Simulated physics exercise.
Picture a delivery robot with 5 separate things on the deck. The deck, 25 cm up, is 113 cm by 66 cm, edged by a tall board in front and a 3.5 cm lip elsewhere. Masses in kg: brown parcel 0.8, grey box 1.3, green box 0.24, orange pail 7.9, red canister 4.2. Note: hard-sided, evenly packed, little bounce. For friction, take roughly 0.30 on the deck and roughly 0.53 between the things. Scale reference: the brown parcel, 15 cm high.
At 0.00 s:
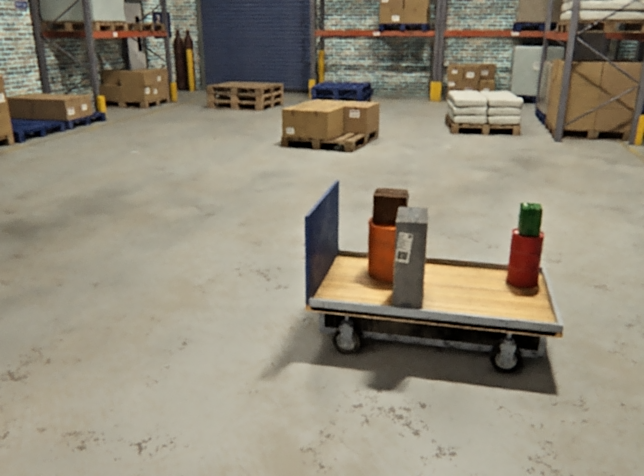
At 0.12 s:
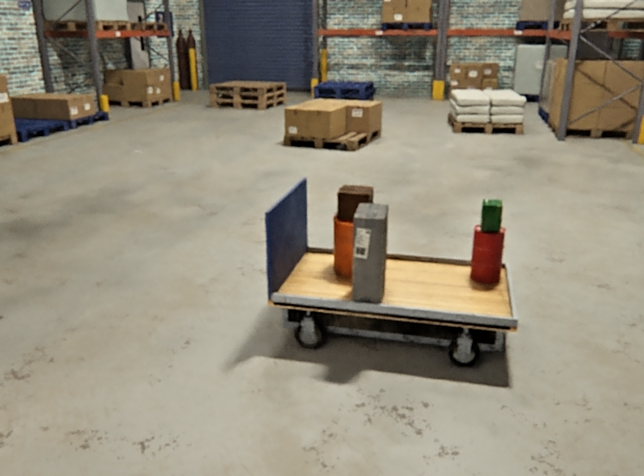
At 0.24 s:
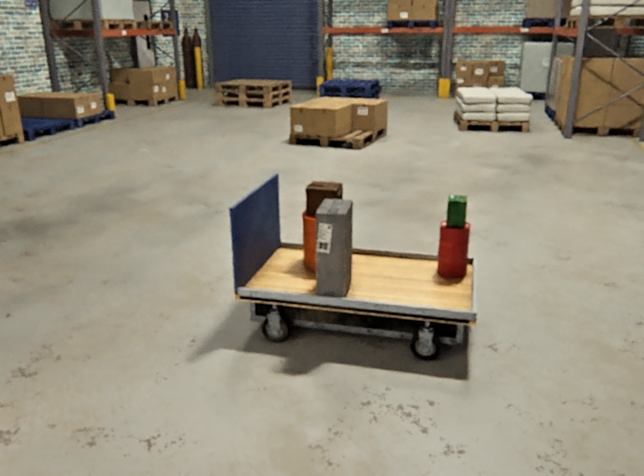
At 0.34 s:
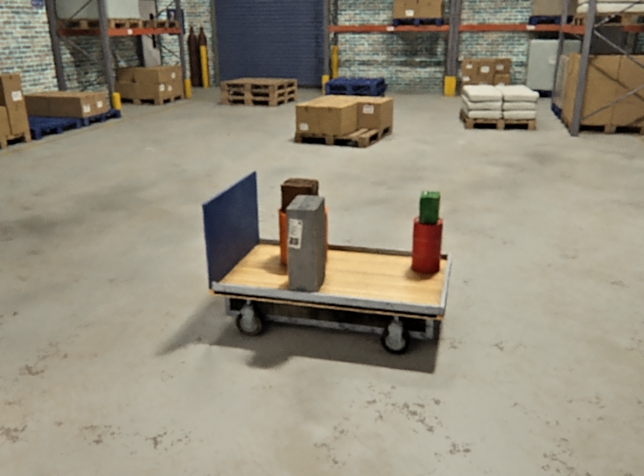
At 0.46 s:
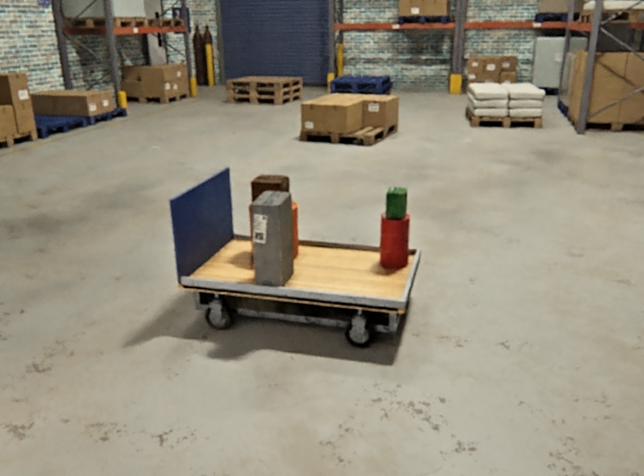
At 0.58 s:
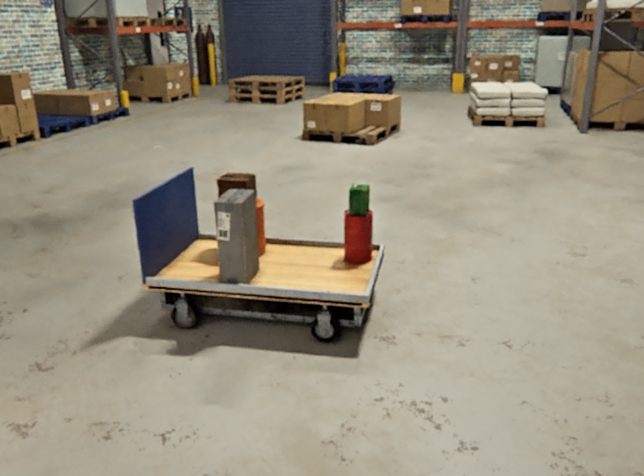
In a warehouse with pallets and shelving, a flat cart with a blue end board rolls steadily leftward, carrying a brown parcel, a grey box, an orange pail and a green box atop a red canister, turning slightly near the end.
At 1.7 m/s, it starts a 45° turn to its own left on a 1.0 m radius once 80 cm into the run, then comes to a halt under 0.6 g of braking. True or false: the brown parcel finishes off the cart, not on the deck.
True.
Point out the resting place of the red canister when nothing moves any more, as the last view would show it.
In the last picture it sits around (61, 264).
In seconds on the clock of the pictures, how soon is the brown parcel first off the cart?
About 0.8 seconds.
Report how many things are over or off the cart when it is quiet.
That makes 1.
Around 0.88 s, cart 150 cm along, turned 31°; brown parcel now off the cart; grey box shifted 13 cm; orange pail shifted 5 cm.
Around 1.28 s, cart 209 cm along, turned 45°; grey box shifted 12 cm; orange pail shifted 11 cm; green box shifted 10 cm.
Finally (2.1 s), off the cart, brown parcel; not toppled but over 10 cm from the start, grey box, green box, orange pail and red canister.
